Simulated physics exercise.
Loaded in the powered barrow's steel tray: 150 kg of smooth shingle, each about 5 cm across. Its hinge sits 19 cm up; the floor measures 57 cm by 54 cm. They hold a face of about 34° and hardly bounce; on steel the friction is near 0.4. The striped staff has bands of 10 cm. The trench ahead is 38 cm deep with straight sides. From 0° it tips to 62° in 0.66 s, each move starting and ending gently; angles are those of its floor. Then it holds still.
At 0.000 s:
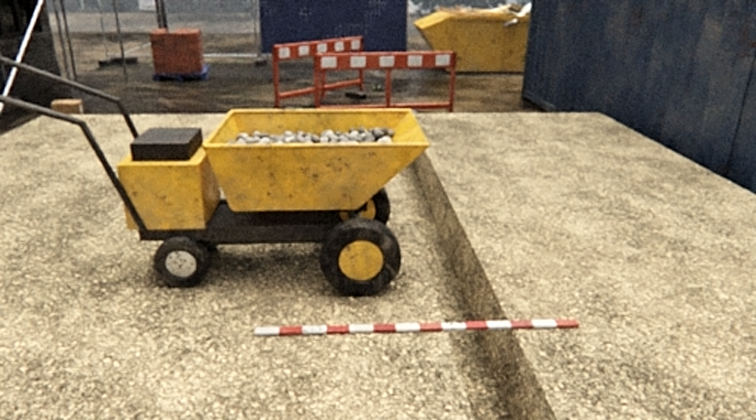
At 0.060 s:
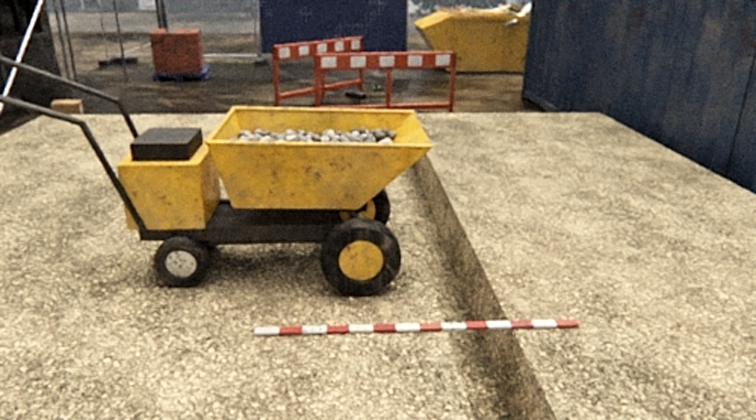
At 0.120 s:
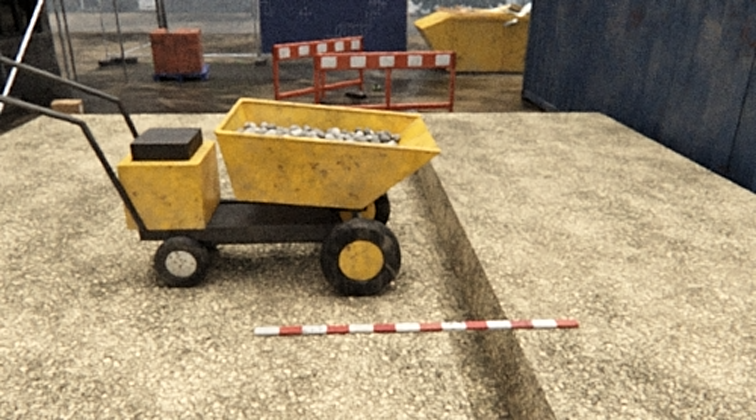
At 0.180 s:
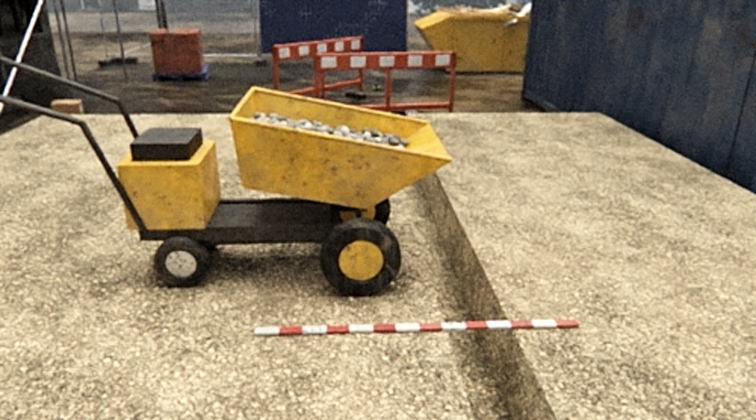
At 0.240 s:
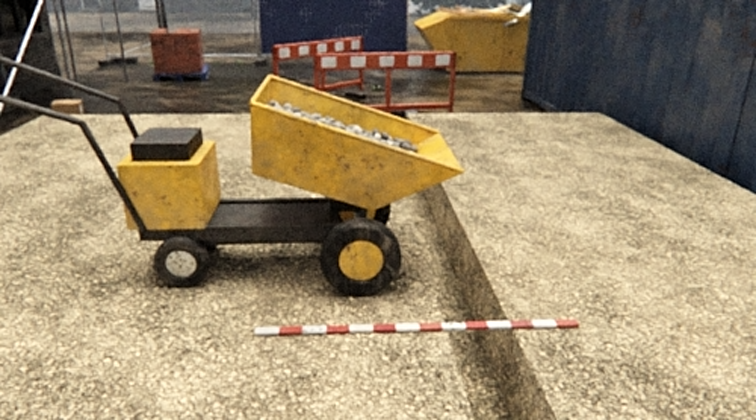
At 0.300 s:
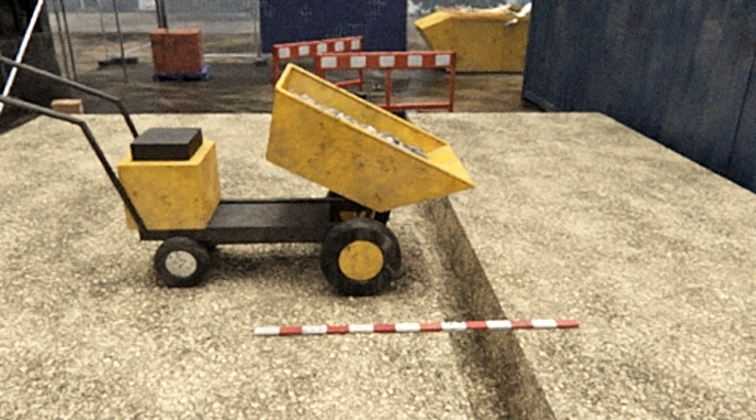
A yellow steel tray full of grey stones, mounted on a black-framed powered barrow at left, tilts steadily forward, its rear rising and its pointed lip lowering towards the right over a narrow trench. The wheels and the red-and-white striped staff lying in front stay still. The fixed, slightly raised side view shows pale gravelly ground, with orange-and-white barriers, a yellow skip and dark blue containers behind.
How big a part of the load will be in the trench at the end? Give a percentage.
Close to 17 in a hundred.
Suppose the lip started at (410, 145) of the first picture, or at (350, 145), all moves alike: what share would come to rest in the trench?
Near 30 per cent from the first place, 80 from the second.
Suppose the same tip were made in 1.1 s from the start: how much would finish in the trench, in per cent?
In that case some 20 per cent.
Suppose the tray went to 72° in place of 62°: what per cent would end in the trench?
In that case some 5 per cent.
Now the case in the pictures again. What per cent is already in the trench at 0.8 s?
Some 0 per cent.
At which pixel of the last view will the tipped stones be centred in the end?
Their middle is at about (535, 255).
After 0.5 s the floor is at 53°; 100 % in the tray; the foremost stones are at (472, 212).
After 0.8 s the floor is at 62°; 85 % in the tray, 15 % past the trench; the foremost stones are at (544, 266).
After 1.1 s the floor is at 62°; 30 % in the tray, 70 % past the trench; the foremost stones are at (644, 248).
After 3.1 s the floor is at 62°; 0 % in the tray, 17 % in the trench, 83 % past the trench; the foremost stones are past the picture's edge.
